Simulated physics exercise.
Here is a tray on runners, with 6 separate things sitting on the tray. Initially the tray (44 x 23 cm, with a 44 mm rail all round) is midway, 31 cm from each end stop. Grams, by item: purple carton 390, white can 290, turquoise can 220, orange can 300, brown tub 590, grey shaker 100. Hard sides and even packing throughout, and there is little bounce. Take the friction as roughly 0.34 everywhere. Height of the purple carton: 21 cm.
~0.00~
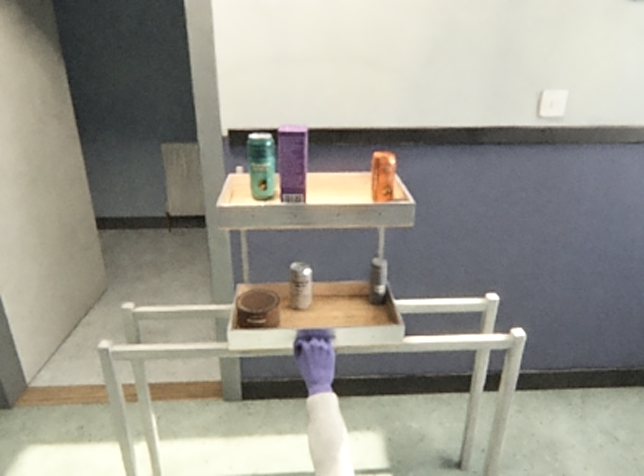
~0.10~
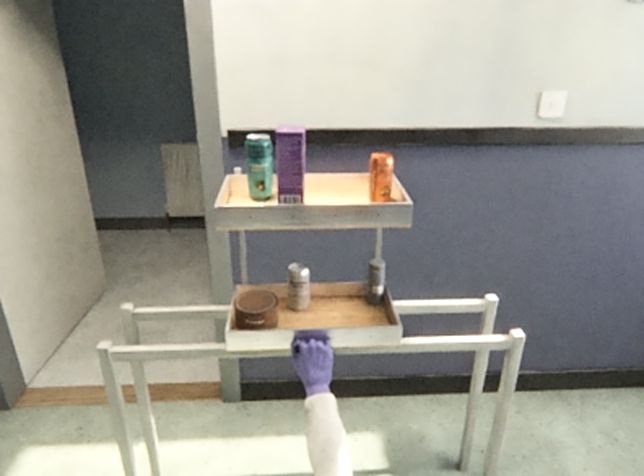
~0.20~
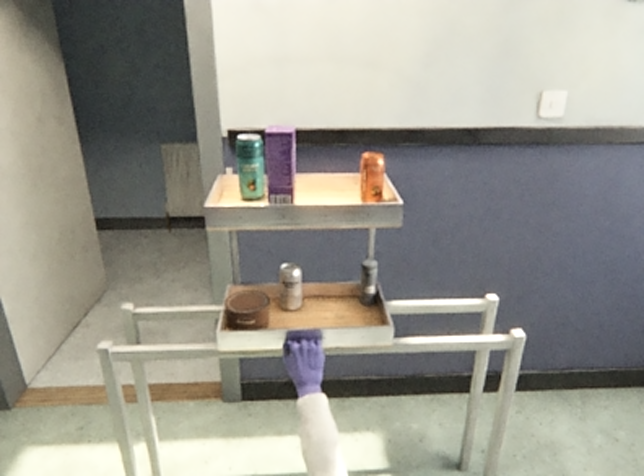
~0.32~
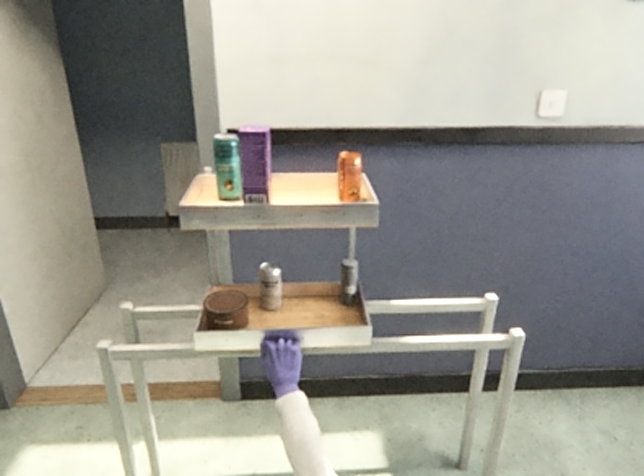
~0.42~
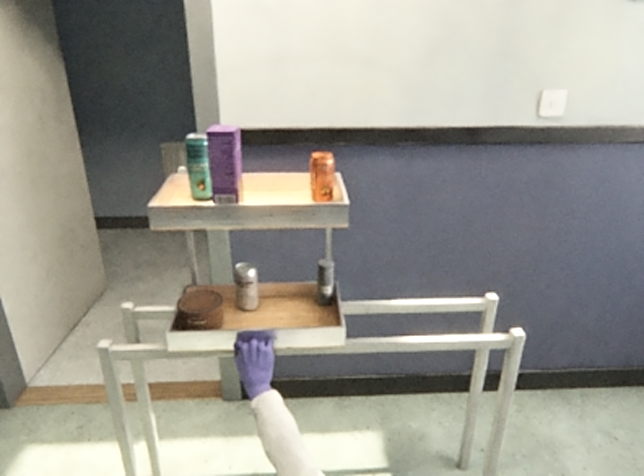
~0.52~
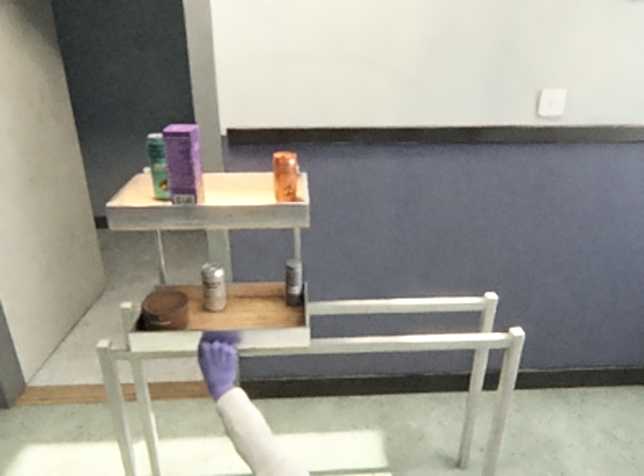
A purple-gloved hand slid a two-level tray leftward along white rails, slowly at first and then faster, carrying a purple carton, turquoise and orange cans, a brown tub and two smaller containers.
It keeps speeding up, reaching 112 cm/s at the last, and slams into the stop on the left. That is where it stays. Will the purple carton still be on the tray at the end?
It gets out.
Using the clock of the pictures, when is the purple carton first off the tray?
Near 0.8 s on the clock.
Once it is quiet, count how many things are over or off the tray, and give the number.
It comes to 4.
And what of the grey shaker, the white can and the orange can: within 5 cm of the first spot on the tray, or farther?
In short, the grey shaker leaves its position, the white can leaves its position, the orange can leaves its position.
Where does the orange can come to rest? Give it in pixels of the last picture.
Close to pixel (189, 180) in the final view.
By 0.62 s, tray 31 cm left; purple carton 4 cm from its spot near (139, 174); grey shaker 4 cm from its spot; orange can 4 cm from its spot.
By 0.82 s, tray 31 cm left; purple carton tilted 36° near (80, 174); grey shaker tilted 42°; turquoise can tilted 49°.
By 1.02 s, tray 31 cm left; purple carton now off the tray; grey shaker on its side; white can tilted 49°.
By 1.42 s, tray 31 cm left; grey shaker on its side; white can tilted 52°; turquoise can tilted 70°.
When it is over (1.7 s), off the tray, purple carton; lying over on the tray, white can, turquoise can and grey shaker; not toppled but over 5 cm from the start, orange can; the last one within 5 cm of the start.
